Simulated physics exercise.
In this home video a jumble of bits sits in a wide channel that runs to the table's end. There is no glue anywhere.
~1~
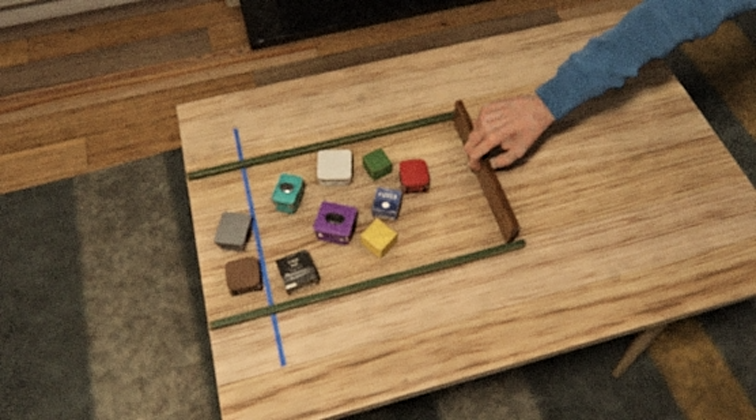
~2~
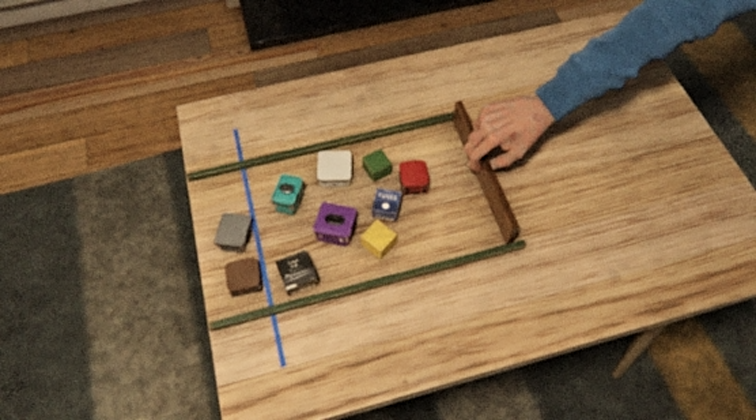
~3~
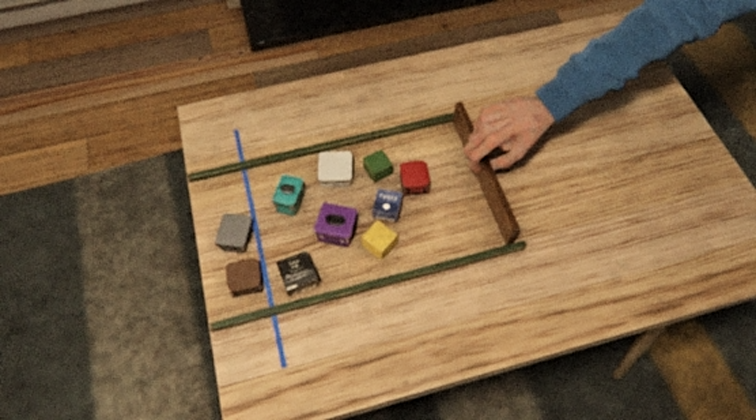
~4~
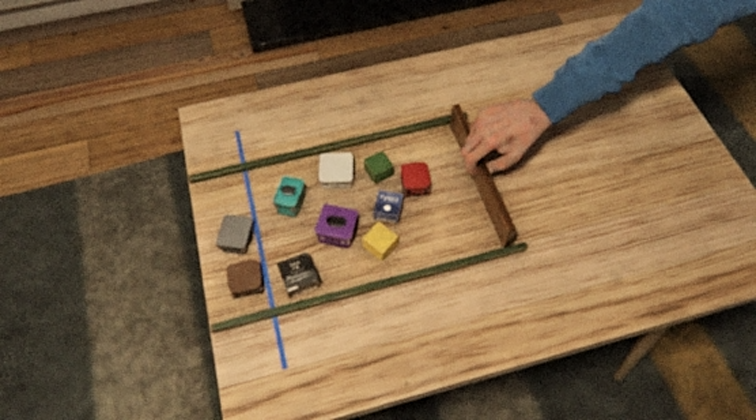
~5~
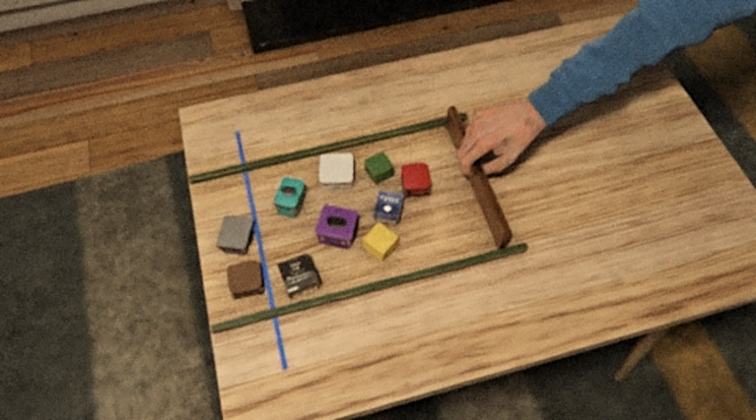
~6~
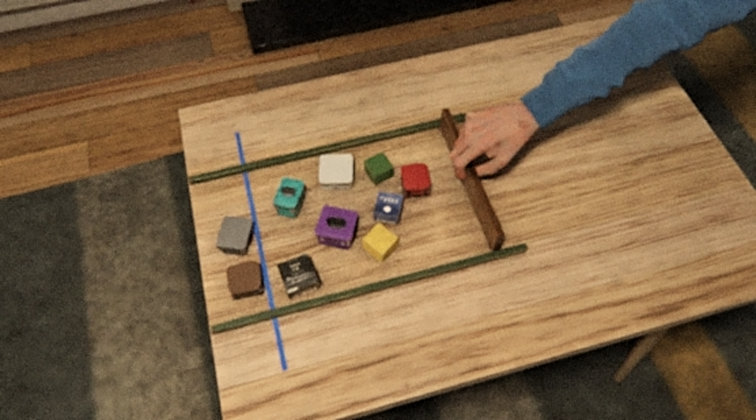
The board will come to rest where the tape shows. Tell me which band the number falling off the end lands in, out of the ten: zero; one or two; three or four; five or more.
It lands in the one or two band.
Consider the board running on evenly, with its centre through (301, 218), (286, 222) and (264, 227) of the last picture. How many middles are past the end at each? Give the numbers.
Going through the three positions, you'd get 0, 0 and 2.
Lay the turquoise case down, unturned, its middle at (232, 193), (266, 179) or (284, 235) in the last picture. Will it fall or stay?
Lab note - turquoise case, per position: Is gone; is gone; is gone.
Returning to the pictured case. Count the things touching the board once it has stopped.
Looks like 4 of them, all told.
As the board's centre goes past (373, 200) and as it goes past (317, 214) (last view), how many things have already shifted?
Up to then 6, and up to the other point 9.
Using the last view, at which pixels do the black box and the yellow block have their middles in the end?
About (227, 299), and the other about (250, 273).
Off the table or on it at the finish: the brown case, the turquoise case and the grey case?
By the end the brown case is no longer there, the turquoise case is still there and the grey case is no longer there.
Early on, none off yet; grey case at rest near (236, 236); brown case at rest near (245, 281); black box at rest near (299, 276).
A while later, none off yet; grey case travelled about its own width near (213, 246); brown case travelled about its own width near (221, 285); black box travelled about its own width near (260, 291).
Finally, the number that fall off is one or two; lost, brown case and grey case.
